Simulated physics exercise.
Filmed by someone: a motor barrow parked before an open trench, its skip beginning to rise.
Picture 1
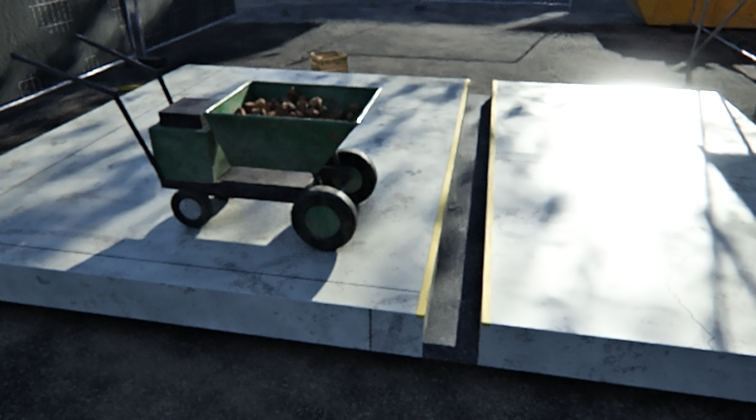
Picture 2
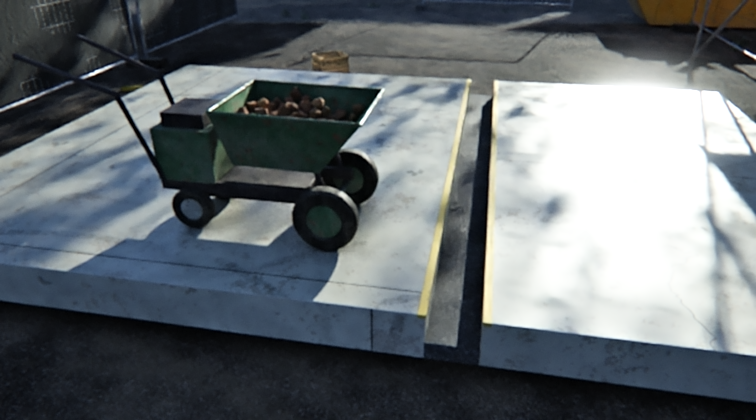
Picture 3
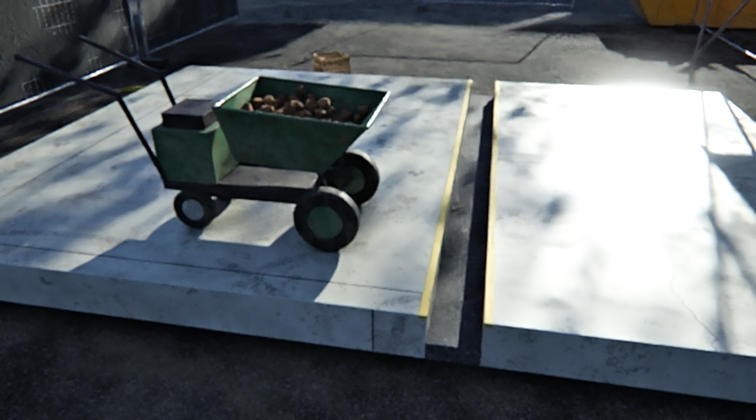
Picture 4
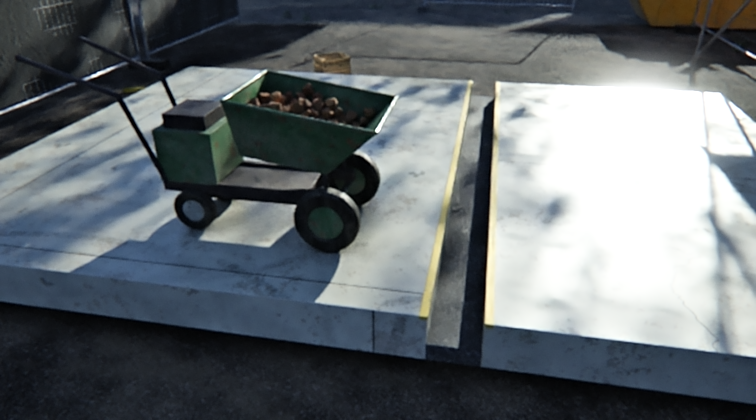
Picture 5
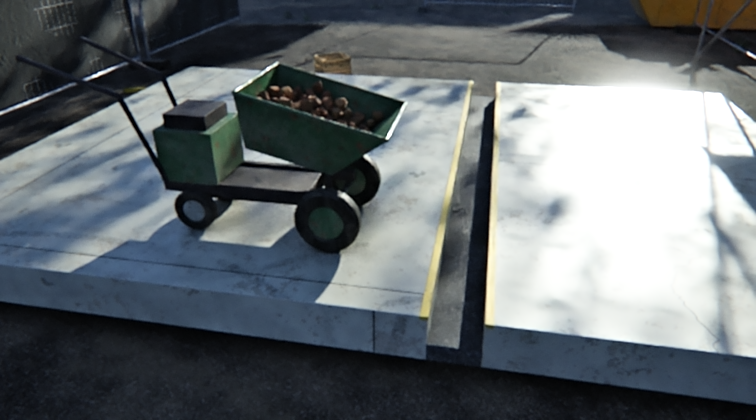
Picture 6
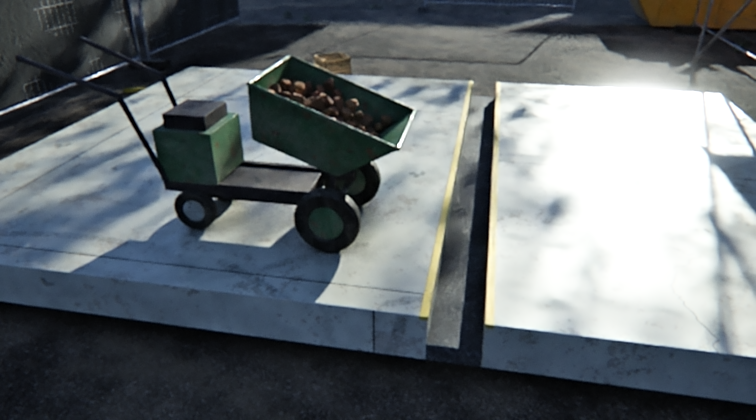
Green skip of a parked motor barrow tilting gradually forward to the right, carrying brown clods beside a narrow trench between pale slabs.
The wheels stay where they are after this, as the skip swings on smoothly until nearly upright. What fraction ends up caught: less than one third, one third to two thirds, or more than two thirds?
The trench gets more than two thirds.
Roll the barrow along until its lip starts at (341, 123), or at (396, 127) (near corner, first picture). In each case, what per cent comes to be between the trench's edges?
About 70 percent at the first place and about 20 percent at the second.
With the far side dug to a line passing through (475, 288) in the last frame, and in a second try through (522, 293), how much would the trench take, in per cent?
60 %, then 100 %.
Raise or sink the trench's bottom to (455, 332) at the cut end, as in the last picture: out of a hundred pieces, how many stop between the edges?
The share would be around 50 in a hundred.
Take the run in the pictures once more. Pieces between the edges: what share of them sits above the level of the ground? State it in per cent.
Close to 20 per cent.
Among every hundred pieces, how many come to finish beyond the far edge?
Roughly 5 in a hundred.
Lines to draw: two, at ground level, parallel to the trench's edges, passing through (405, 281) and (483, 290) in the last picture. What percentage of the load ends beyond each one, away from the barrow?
First 80 in a hundred, second 0 in a hundred.
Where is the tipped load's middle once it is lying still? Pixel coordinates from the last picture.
Last view, resting centre - approx. (467, 247).
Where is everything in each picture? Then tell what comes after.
The first picture shows lip of the skip at (357, 124), level; top of the load at (290, 119), clay clods; first edge of the trench at (427, 281); far edge at (487, 288), the trench under half as wide as the skip, and about half as deep as wide.
The second picture shows lip of the skip at (360, 125), tipped barely; top of the load at (289, 108).
The third picture shows lip of the skip at (367, 128), tipped barely; top of the load at (284, 114).
The fourth picture shows lip of the skip at (376, 134), tipped a little; top of the load at (291, 111).
The fifth picture shows lip of the skip at (386, 140), tipped a little; top of the load at (285, 101).
The sixth picture shows lip of the skip at (397, 149), tipped clearly; top of the load at (296, 96); first edge of the trench at (430, 283); far edge at (491, 290).
Soon, skip tipped steeply; all in the skip.
A while on, skip tipped right over; most in the skip; about a quarter in or heaped over the trench; a stray few beyond it.
Towards the end, skip tipped right over; about a quarter in the skip; a stray few short of the trench; most in or heaped over the trench; a small part beyond it.
Finally, skip tipped right over; about a quarter in the skip; a stray few short of the trench; most in or heaped over the trench; a small part beyond it.
